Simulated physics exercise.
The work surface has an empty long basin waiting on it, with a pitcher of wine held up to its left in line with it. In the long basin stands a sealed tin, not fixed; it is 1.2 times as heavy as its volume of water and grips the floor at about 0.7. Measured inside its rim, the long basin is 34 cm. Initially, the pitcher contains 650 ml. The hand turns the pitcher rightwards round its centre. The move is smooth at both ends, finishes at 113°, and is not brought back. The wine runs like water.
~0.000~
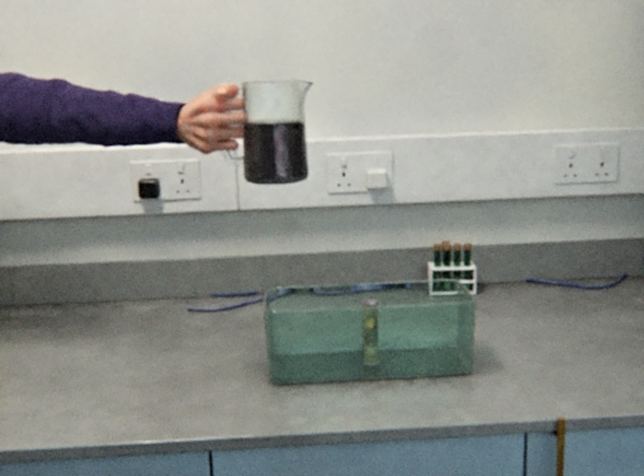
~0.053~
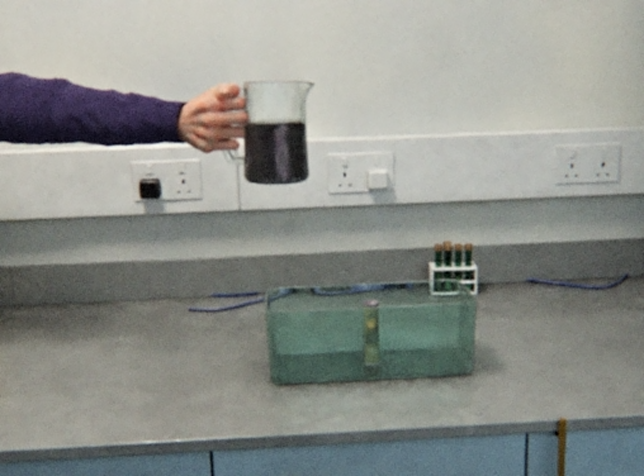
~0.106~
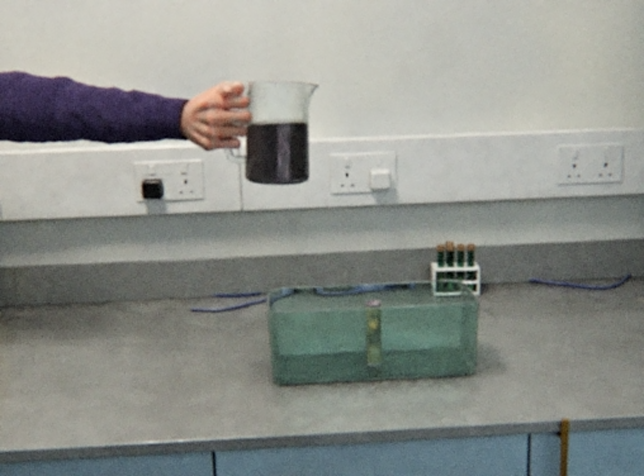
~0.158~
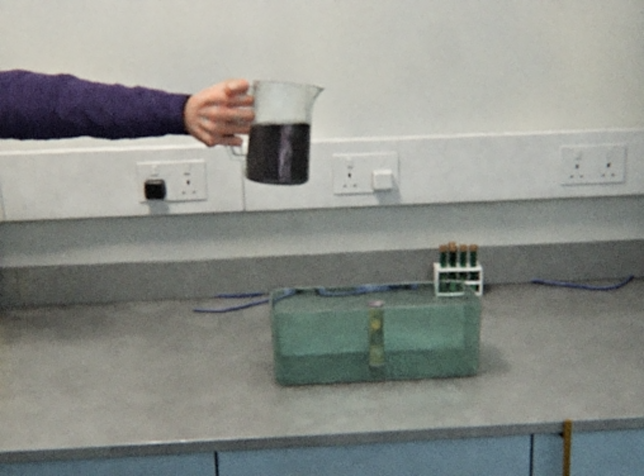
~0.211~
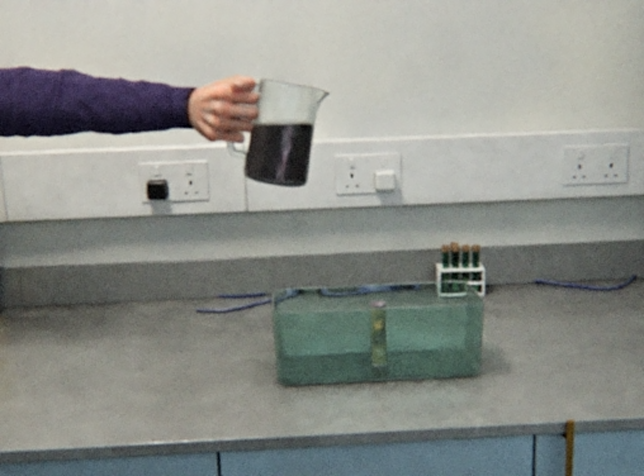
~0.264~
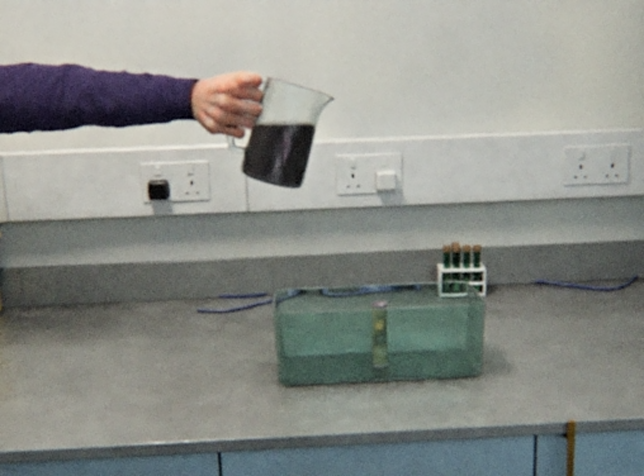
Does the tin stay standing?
It ends up erect.
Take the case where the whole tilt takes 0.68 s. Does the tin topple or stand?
The tin stays balanced.
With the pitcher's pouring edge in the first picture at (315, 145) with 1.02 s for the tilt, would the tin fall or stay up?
Then it tips over.
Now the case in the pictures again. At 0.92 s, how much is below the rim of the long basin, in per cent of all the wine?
That comes to about 18 percent.
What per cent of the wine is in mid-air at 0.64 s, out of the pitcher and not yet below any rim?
Close to 4 in a hundred.
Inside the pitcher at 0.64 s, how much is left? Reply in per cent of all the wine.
Close to 96 percent of the liquid remains at that time.
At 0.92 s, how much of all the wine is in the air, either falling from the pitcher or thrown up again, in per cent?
About 42 per cent.
After 0.64 s the tilt is 79° and 96 per cent is still to pour; the tin stands where it began.
After 0.92 s the tilt is 110° and 39 per cent is still to pour; the tin stands where it began.
After 1.21 s the tilt is 113° and 3 per cent is still to pour; the tin stands where it began.
After 1.52 s the tilt is 113° and 0 per cent is still to pour; the tin stands where it began.
In the end the tin stands where it began.
